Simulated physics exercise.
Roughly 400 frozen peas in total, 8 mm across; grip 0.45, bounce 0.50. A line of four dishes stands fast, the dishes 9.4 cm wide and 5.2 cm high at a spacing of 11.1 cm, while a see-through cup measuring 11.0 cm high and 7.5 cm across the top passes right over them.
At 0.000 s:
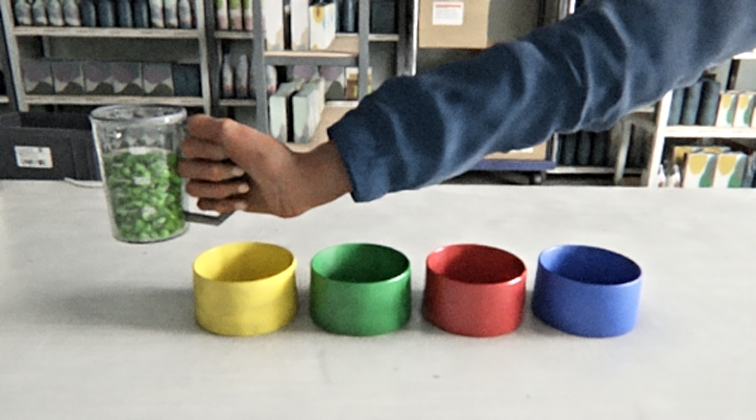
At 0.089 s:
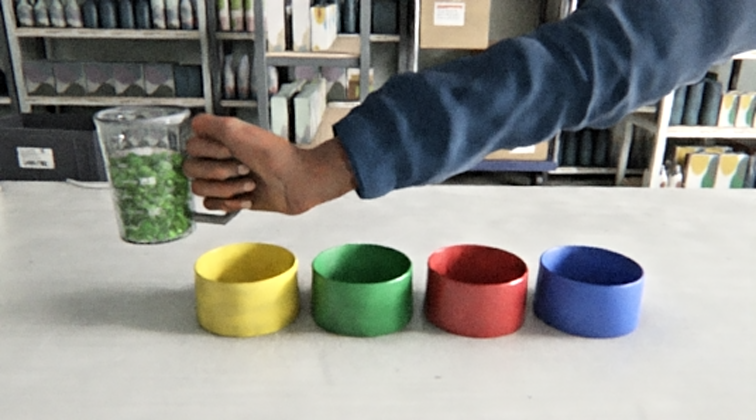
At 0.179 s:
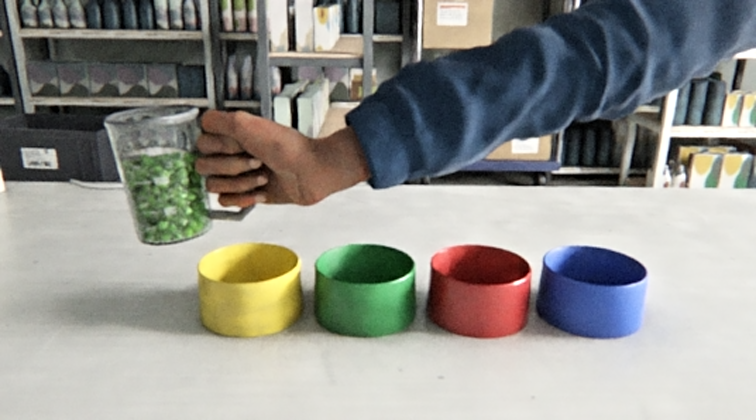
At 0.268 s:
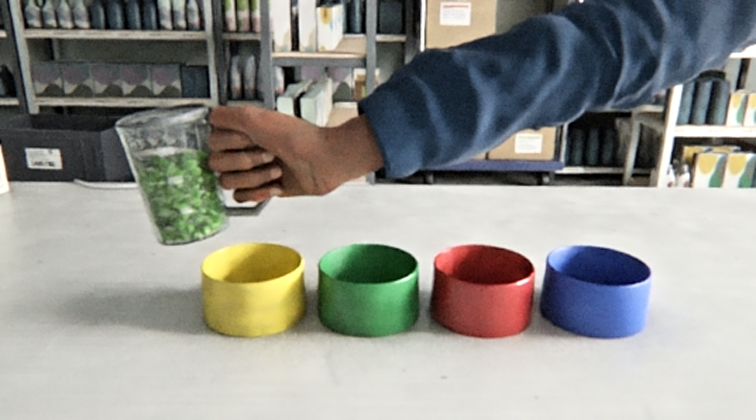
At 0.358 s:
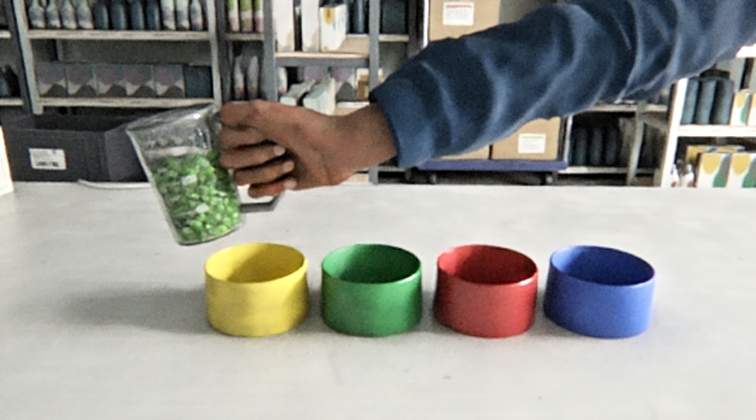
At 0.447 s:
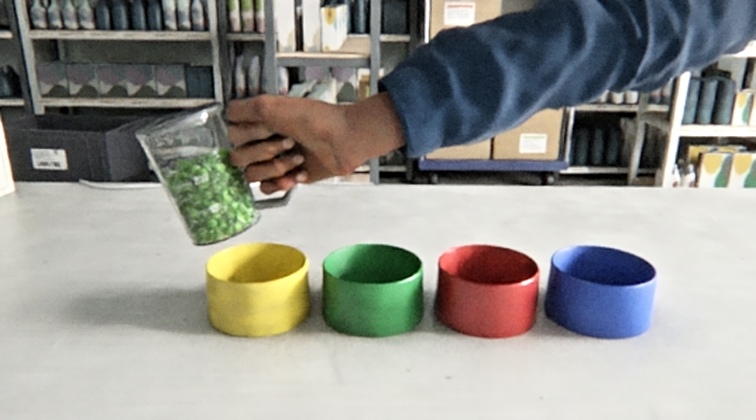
At first, a hand in a blue sleeve holds a clear cup of green pieces nearly upright, above and to the left of yellow, green, red and blue dishes lined up on a pale table. The hand then moves the cup a short way right, gradually tilting it toward the left.
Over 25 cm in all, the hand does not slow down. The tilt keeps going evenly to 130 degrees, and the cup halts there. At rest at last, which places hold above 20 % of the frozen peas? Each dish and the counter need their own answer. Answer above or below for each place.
Red: Below, blue: Below, green: Above, yellow: Below, counter: Below.
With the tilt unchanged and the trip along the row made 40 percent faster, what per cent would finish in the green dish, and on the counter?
Green: 100; counter: 0.
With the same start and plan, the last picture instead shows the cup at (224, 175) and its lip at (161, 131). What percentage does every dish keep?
Final shares - red 0 %, blue 0 %, green 100 %, yellow 0 %.
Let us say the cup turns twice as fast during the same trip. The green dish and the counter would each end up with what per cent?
Green 0; counter 0.
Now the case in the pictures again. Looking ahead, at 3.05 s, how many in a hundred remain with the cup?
Approx. 0 % - an estimate.
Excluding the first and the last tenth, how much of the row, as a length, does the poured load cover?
Roughly 6 cm of the row.
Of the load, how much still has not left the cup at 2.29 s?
Close to 85 in a hundred.
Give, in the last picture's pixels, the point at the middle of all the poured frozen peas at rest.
(367, 287) or so.
After 1.55 s, tilt 70 degrees; cup holds 100 %.
After 2.29 s, tilt 104 degrees; cup holds 85 %, green 10 %.
Then, at 3.05 s, tilt 130 degrees; cup holds 0 %, green 95 %.
By 3.4 s all is still; red 0 %, blue 0 %, green 95 %, yellow 0 %, counter 5 %.
